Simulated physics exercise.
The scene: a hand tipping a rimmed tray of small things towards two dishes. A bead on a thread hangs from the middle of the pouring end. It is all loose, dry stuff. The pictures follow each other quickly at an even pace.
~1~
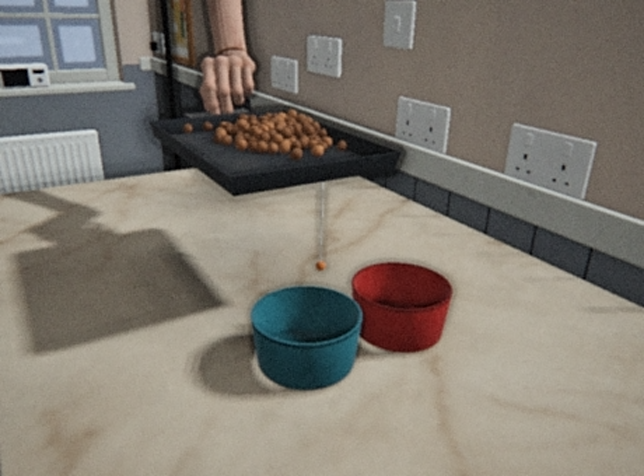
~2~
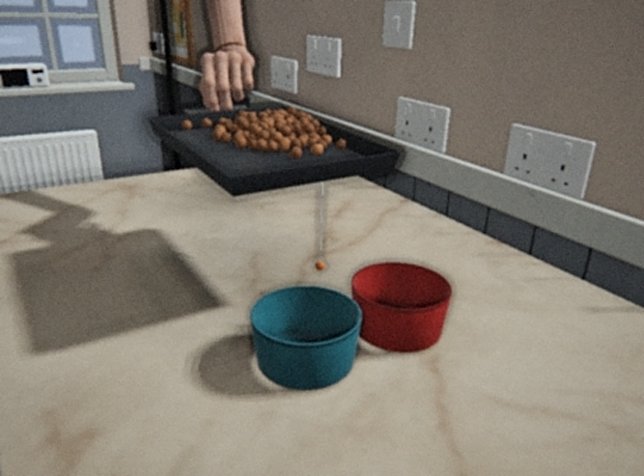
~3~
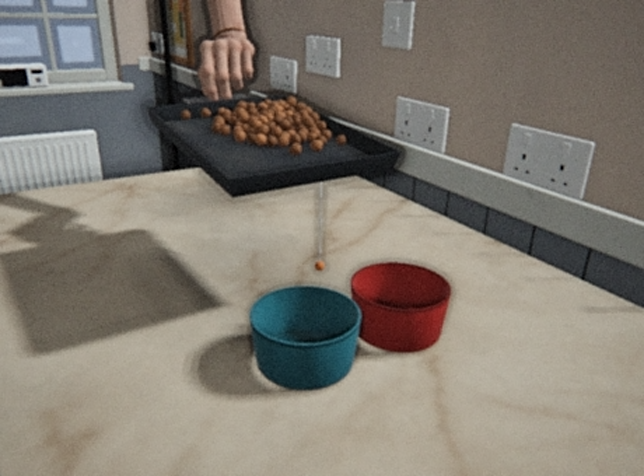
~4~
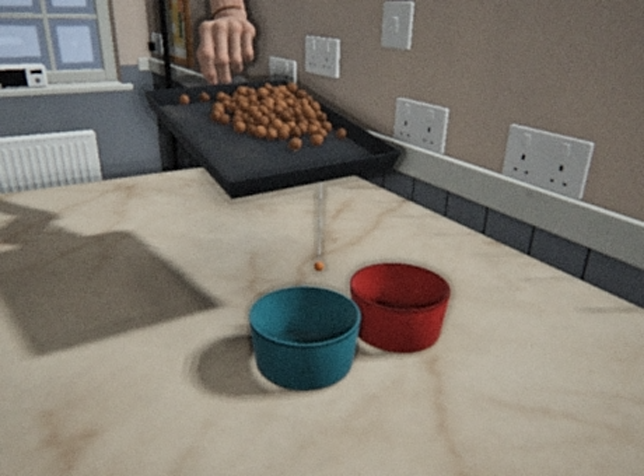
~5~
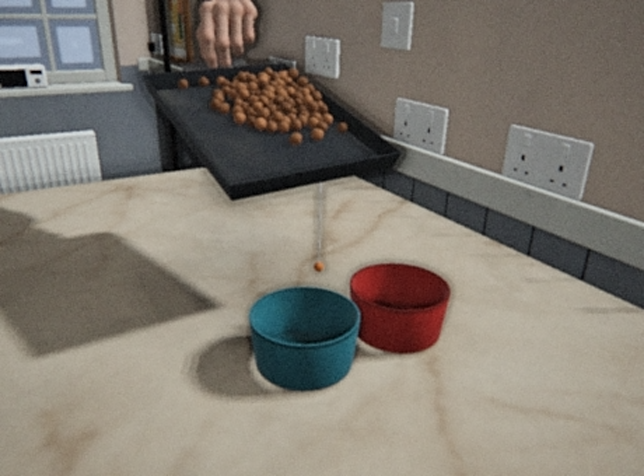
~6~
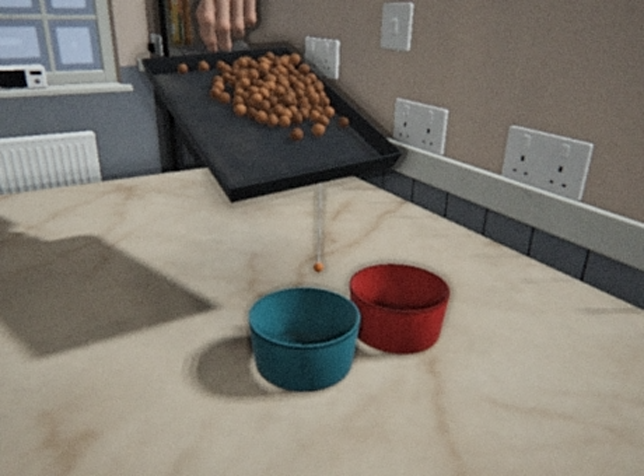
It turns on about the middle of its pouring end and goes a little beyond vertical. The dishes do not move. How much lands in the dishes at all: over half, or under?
In the dishes lies more than half of it.
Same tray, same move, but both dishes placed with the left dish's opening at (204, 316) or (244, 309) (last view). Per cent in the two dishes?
Roughly 30 per cent, and 50 per cent.
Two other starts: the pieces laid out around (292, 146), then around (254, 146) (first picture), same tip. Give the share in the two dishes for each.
In turn 60 and 70 in a hundred.
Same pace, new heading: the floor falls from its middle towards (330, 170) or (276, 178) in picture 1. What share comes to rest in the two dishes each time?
Near 80 % and 60 %.
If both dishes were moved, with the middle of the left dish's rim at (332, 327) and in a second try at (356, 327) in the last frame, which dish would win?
At the first place the left-hand dish, at the second the left one.
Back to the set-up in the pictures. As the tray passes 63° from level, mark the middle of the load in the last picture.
Close to (304, 151).
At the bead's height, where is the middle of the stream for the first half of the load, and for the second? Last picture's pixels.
Early half (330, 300), late half (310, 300).
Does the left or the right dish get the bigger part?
That is left.
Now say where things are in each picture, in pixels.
Corners of the pouring end (233, 175) and (395, 151), level; middle of the load (276, 134), hazelnuts; left dish (335, 361); right dish (433, 326); bead on its thread (320, 266), in the first frame.
Corners of the pouring end (232, 175) and (395, 151), level; middle of the load (276, 132), in the second frame.
Corners of the pouring end (232, 177) and (395, 151), tipped barely, lowest at the left corner; middle of the load (275, 124), in the third frame.
Corners of the pouring end (232, 179) and (395, 151), tipped a little, lowest at the left corner; middle of the load (275, 113), in the fourth frame.
Corners of the pouring end (232, 182) and (396, 151), tipped a little, lowest at the left corner; middle of the load (276, 101), in the fifth frame.
Corners of the pouring end (232, 185) and (397, 151), tipped clearly, lowest at the left corner; middle of the load (277, 90); left dish (333, 363); right dish (430, 327), in the sixth frame.
Just after the last frame, tray tipped steeply; the larger part on the tray; just a few in the left dish; just a few outside both; about a tenth in the air.
A moment on, tray tipped past a quarter turn; roughly two thirds on the tray; about a tenth in the left dish; about a tenth in the right dish; about a tenth outside both; about a tenth in the air.
Further on, tray tipped past a quarter turn; roughly half in the left dish; roughly a quarter in the right dish; roughly a quarter outside both.
When it is over, tray tipped past a quarter turn; roughly half in the left dish; roughly a quarter in the right dish; roughly a quarter outside both.
